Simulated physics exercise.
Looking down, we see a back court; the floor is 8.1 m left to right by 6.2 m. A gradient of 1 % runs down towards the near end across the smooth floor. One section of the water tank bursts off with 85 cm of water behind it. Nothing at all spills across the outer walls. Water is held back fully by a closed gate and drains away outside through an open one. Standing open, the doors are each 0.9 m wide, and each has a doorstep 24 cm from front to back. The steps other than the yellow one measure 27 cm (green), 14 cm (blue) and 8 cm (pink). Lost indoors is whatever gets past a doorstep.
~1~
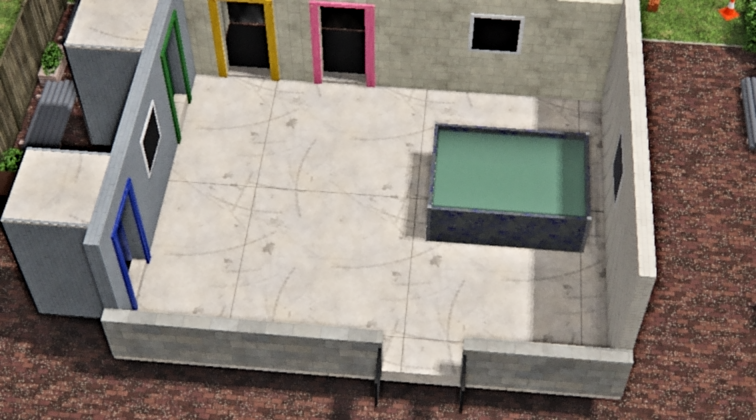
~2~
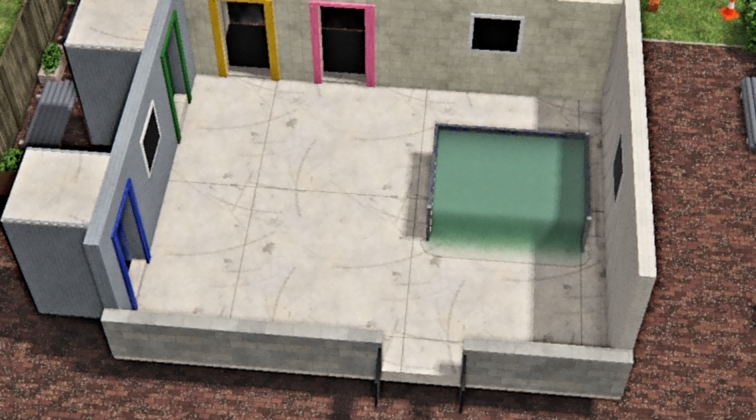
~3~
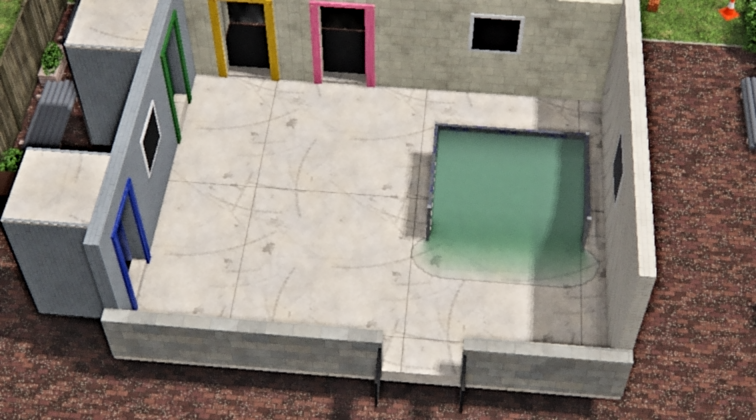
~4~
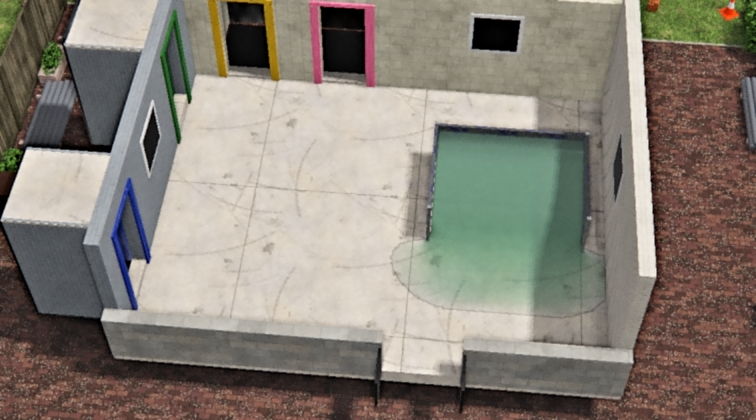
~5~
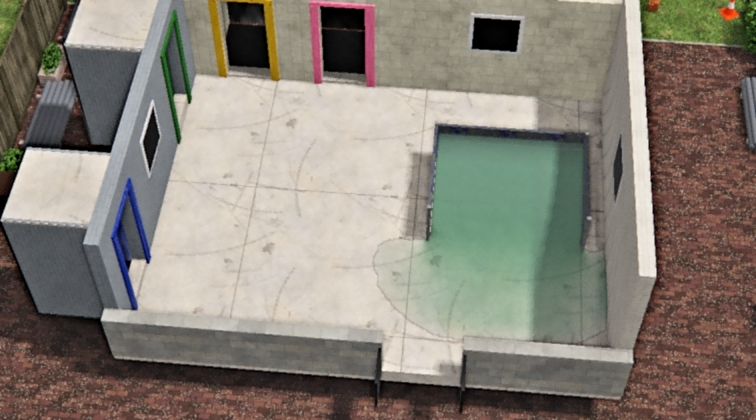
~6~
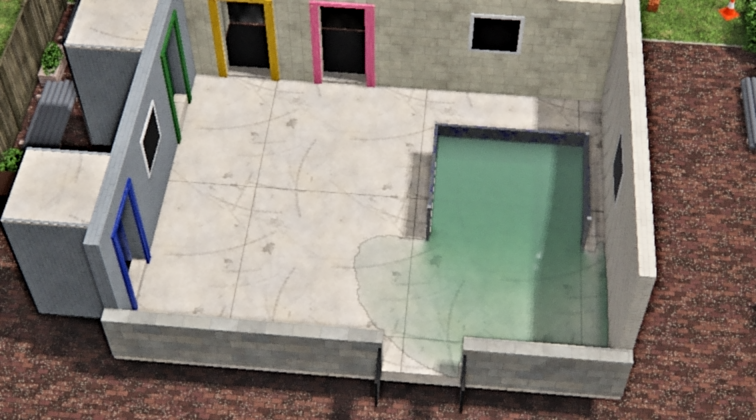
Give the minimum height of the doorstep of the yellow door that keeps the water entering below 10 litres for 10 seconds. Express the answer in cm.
Minimum height: About 9 cm.
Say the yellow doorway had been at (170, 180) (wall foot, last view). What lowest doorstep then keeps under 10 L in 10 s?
It needs about 6.5 cm.
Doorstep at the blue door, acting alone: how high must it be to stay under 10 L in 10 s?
Blue would need about 20 cm on its own.
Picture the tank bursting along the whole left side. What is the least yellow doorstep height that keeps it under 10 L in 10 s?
You'd want it roughly 26 centimetres tall.
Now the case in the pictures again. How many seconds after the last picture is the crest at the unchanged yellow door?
The depth peaks at about 6.5 seconds.
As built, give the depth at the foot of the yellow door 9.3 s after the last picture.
A ruler would read roughly 8.5 cm.
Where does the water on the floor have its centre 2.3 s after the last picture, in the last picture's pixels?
It lies near (481, 290) in the last picture.
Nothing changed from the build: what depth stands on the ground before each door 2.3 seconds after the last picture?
Lab note, cm: Green 0; blue 2; pink 0; yellow 0.
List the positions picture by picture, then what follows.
The water tank at (510, 173) is whole and still, 85 cm deep; the yellow door at (245, 42) is dry, in the first frame.
The gap is at (506, 234), the front 0.3 m out at (451, 254); the back of the water tank holds 85 cm, in the second frame.
The gap is at (506, 235), the front 0.7 m out at (436, 273); the back of the water tank holds 83 cm, in the third frame.
The front is at (451, 305), 1.4 m from the gap at (505, 237); 4.4 m2 of floor is wet, 75 cm left at the back, in the fourth frame.
The front is at (459, 336), 2.0 m from the gap at (505, 237); 6.8 m2 of floor is wet, 73 cm left at the back, in the fifth frame.
The front is at a hidden place, 2.7 m from the gap at (505, 237); 9.5 m2 of floor is wet, 69 cm left at the back; the yellow door at (245, 42), 6.4 m from the gap, is still 4.8 m from the nearest water, in the sixth frame.
Then, 0.7 s after the last picture water covers 25 % of the floor, deepest (66 cm) near (588, 374); it has not reached the yellow door.
Then, 2.3 s after the last picture water covers 35 % of the floor, deepest (32 cm) near (566, 372); it has not reached the yellow door.
Then, 9.3 s after the last picture water covers 95 % of the floor, deepest (14 cm) near (587, 310); 9 cm at the yellow door, 38 litres in over its 6 cm doorstep.
At the yellow door as built, the water peaked near 12 cm, 6.5 s after the last picture.
With a doorstep of 7.5 cm, 22 litres would have come in within the 10 s; with 10.5 cm, 4 litres. So under 10 litres takes about 9 cm.
